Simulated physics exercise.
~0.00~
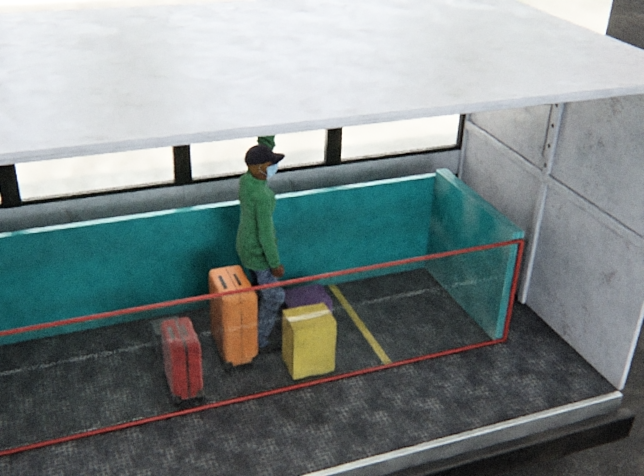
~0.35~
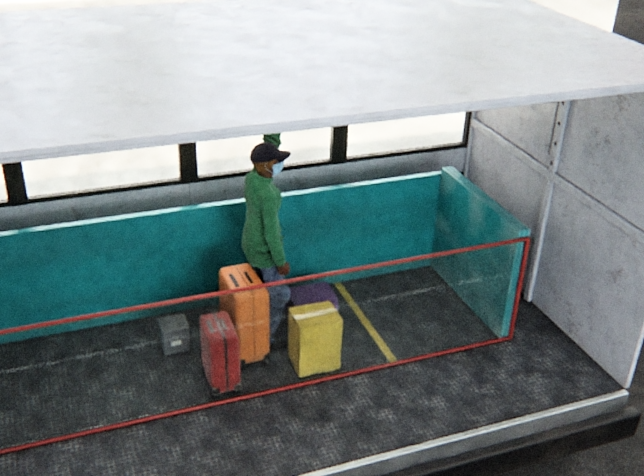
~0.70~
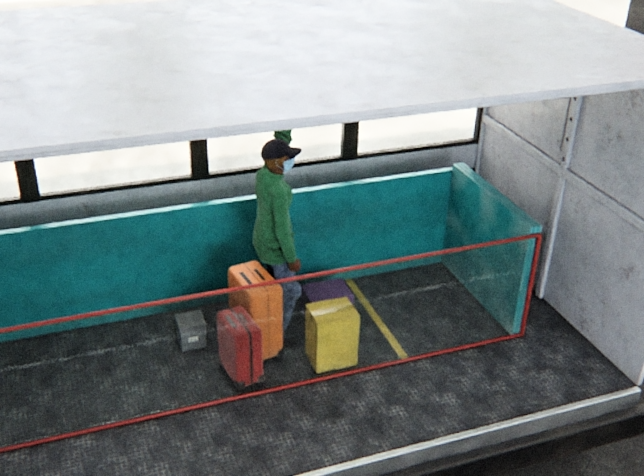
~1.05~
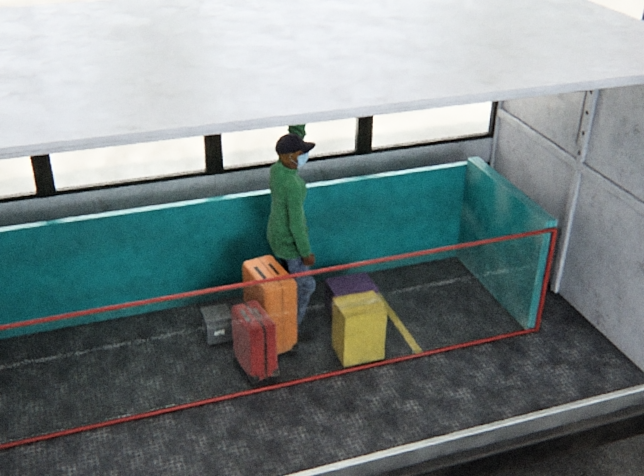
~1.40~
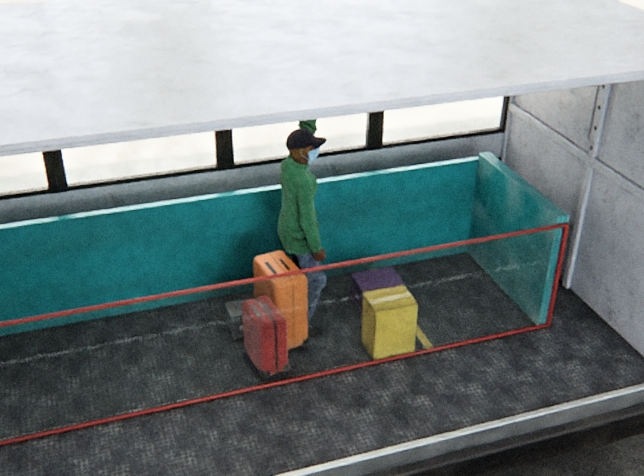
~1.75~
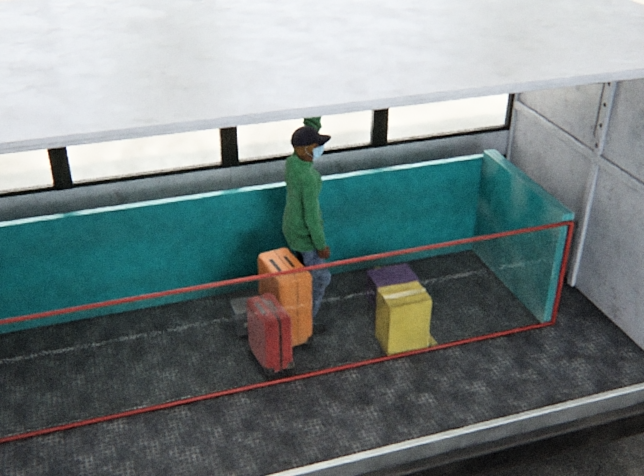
Shuttle standing bay with a masked passenger standing still as loose luggage slides right, all settling upright short of the yellow line.
